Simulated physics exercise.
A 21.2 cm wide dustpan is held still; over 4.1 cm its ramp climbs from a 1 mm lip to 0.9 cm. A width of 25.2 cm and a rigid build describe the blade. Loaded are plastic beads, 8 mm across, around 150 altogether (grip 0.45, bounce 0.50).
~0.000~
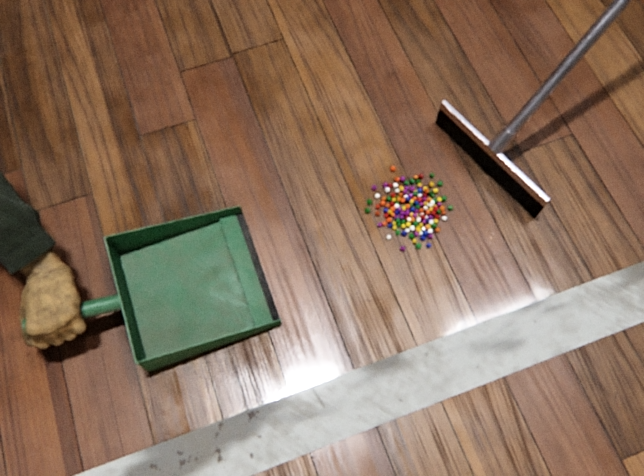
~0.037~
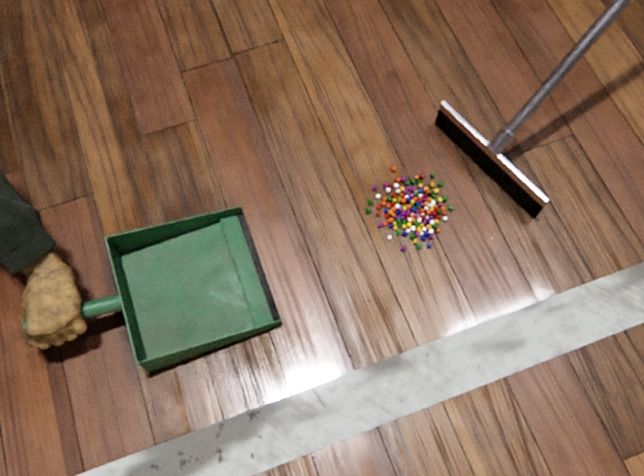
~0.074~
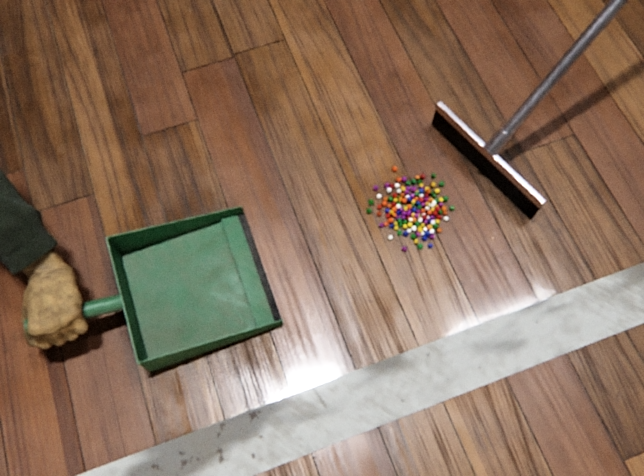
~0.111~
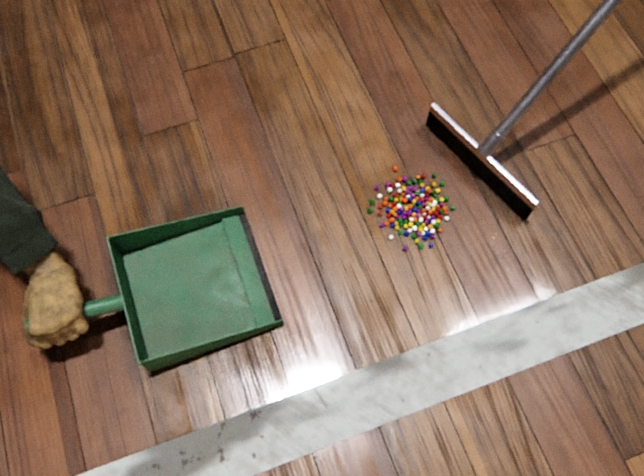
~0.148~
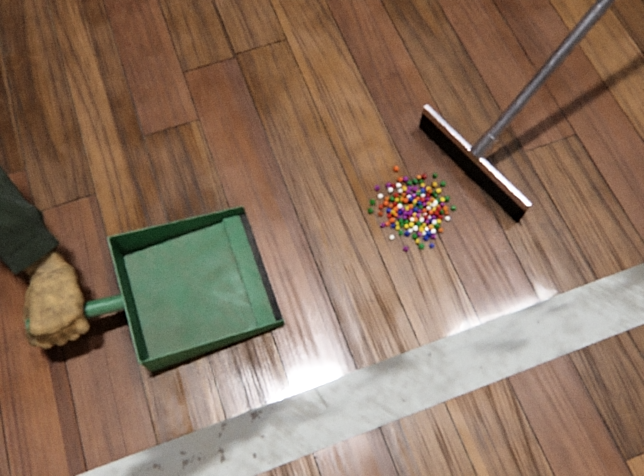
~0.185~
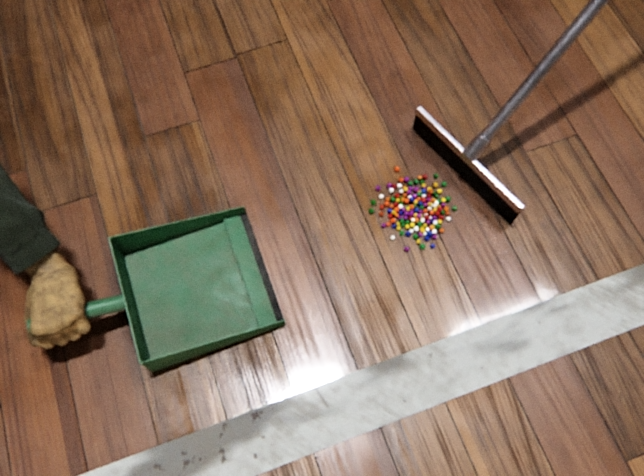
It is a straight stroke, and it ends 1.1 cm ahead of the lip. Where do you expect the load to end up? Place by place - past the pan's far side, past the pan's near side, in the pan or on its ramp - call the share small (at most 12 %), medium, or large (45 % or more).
Past the pan's far side - small, past the pan's near side - small, in the pan or on its ramp - small.
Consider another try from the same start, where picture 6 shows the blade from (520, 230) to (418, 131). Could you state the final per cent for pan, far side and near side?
You'd see pan at 15, far at 0 and near at 40.
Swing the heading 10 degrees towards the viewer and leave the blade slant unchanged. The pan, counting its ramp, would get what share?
Result: Close to 5 %, ramp counted.
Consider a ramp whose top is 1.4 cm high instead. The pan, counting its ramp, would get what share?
That change would give about 0 per cent.
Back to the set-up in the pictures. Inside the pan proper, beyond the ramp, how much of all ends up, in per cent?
About 0 per cent.
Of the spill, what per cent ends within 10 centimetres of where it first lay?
Near 15 per cent.
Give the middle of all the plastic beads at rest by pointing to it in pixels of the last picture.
Roughly (298, 272).
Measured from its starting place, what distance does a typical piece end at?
About 22 cm.
After 0.60 s, middle of the blade 22 cm from the lip; 0 % over the lip, far side 0 %, near side 0 %.
Then, at 0.87 s, middle of the blade 12 cm from the lip; 0 % over the lip, far side 0 %, near side 5 %.
After 1.25 s, middle of the blade 5 cm from the lip; 0 % over the lip, far side 5 %, near side 5 %.
By 1.7 s all is still; far side 5 %, near side 5 %, pan 0 %, in front of the lip or behind the blade 90 %.
